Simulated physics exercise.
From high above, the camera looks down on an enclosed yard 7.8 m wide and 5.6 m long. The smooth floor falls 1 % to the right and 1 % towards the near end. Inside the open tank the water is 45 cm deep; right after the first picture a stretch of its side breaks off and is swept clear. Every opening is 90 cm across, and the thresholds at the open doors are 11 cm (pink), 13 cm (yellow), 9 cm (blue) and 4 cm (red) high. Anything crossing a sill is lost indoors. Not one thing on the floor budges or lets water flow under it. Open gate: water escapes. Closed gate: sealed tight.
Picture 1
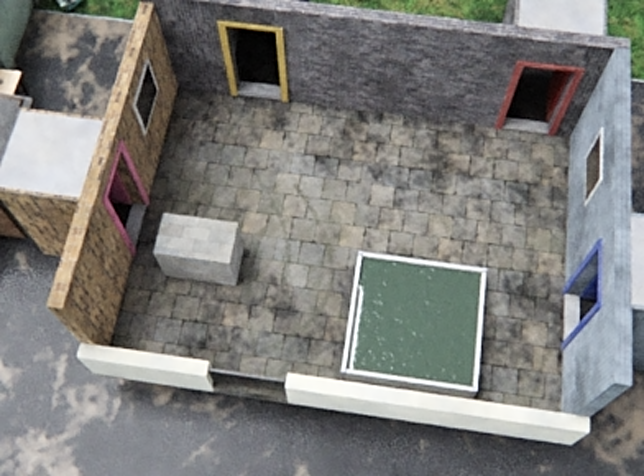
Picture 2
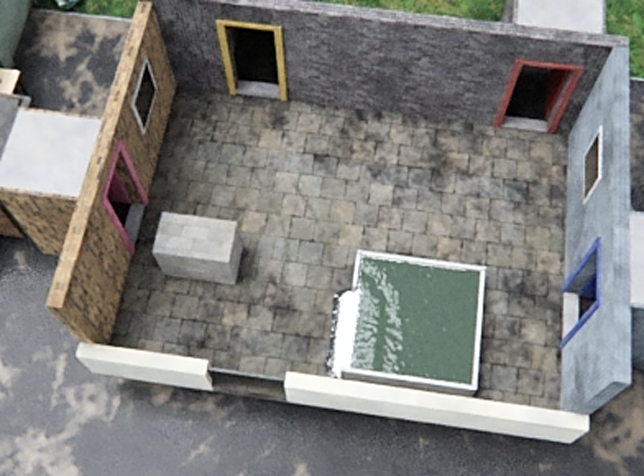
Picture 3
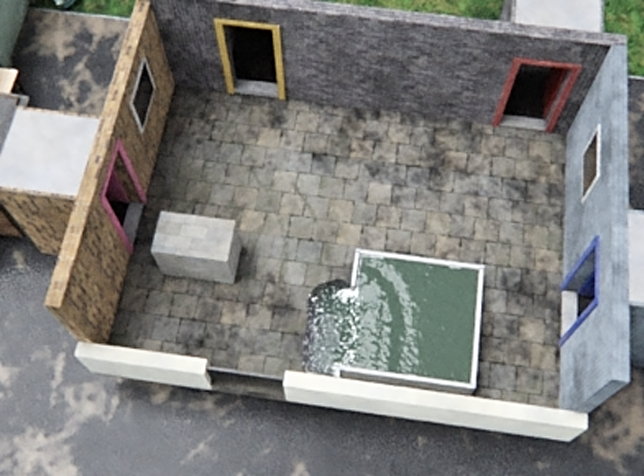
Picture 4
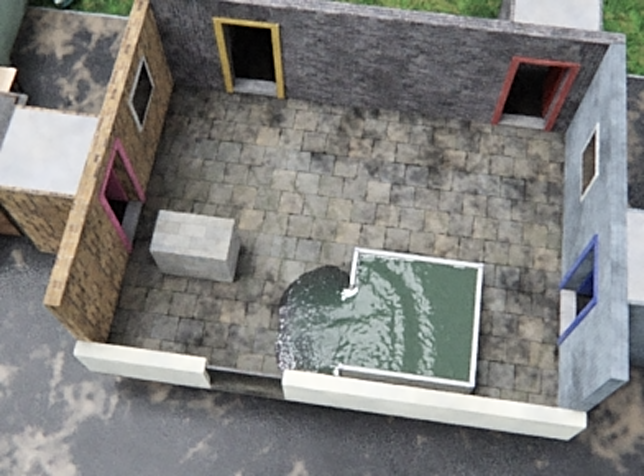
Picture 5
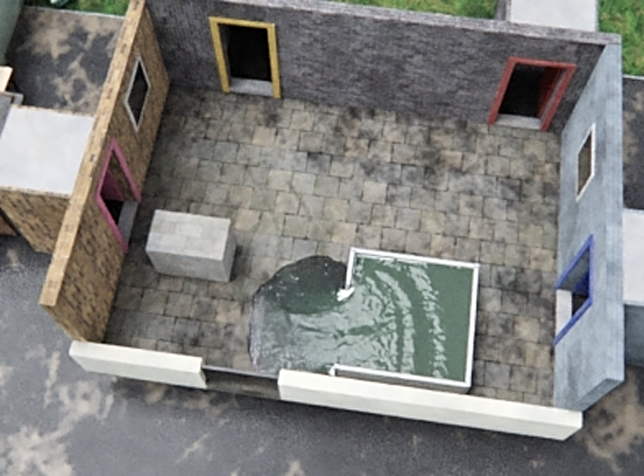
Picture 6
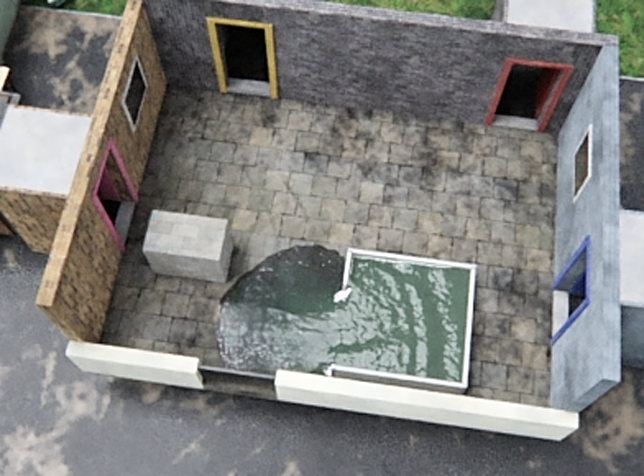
To begin with, green water lies still in a white-rimmed tank inside a walled yard, near a pale block. Then part of the tank's left side gives way and foaming water bursts out, spreading leftward across the paving in a widening, rounded dark sheet while ripples cross the tank.
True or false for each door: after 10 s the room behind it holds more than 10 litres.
Pink door: False; yellow door: False; blue door: False; red door: False.
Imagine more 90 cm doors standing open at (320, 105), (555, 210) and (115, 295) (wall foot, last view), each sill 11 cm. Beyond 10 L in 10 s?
Less, less, more.
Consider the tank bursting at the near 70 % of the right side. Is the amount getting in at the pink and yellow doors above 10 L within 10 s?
At pink the amount is beneath the mark, while at yellow it is beneath the mark.
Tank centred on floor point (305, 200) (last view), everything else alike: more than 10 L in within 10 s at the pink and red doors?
Result - pink door exceeds it, red door does not exceed it.
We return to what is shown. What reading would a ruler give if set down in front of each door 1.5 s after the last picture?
In centimetres, the pink door has 1, the yellow door 0, the blue door 0 and the red door 0.
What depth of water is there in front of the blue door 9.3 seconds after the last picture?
Roughly 2.0 centimetres.
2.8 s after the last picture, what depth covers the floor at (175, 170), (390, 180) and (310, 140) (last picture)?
Close to 3, 0 and 0 centimetres.
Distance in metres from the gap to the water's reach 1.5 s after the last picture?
I'd put it close to 4.2 m.
Then, 0.7 s after the last picture water covers 20 % of the floor and is deepest (24 cm) near (330, 357); pink door not reached, yellow door not reached, blue door not reached, red door not reached.
Then, 1.5 s after the last picture water covers 25 % of the floor and is deepest (34 cm) near (107, 356); pink door not reached, yellow door not reached, blue door not reached, red door not reached.
Then, 2.8 s after the last picture water covers 35 % of the floor and is deepest (26 cm) near (97, 354); pink door 10 cm at the sill, 0 L in, yellow door not reached, blue door not reached, red door not reached.
Then, 5.3 s after the last picture water covers 50 % of the floor and is deepest (18 cm) near (264, 368); pink door 8 cm at the sill, 0 L in, yellow door 9 cm at the sill, 0 L in, blue door not reached, red door not reached.
Then, 9.3 s after the last picture water covers 90 % of the floor and is deepest (9 cm) near (283, 382); pink door 4 cm at the sill, 0 L in, yellow door 4 cm at the sill, 0 L in, blue door 2 cm at the sill, 0 L in, red door 2 cm at the sill, 0 L in.
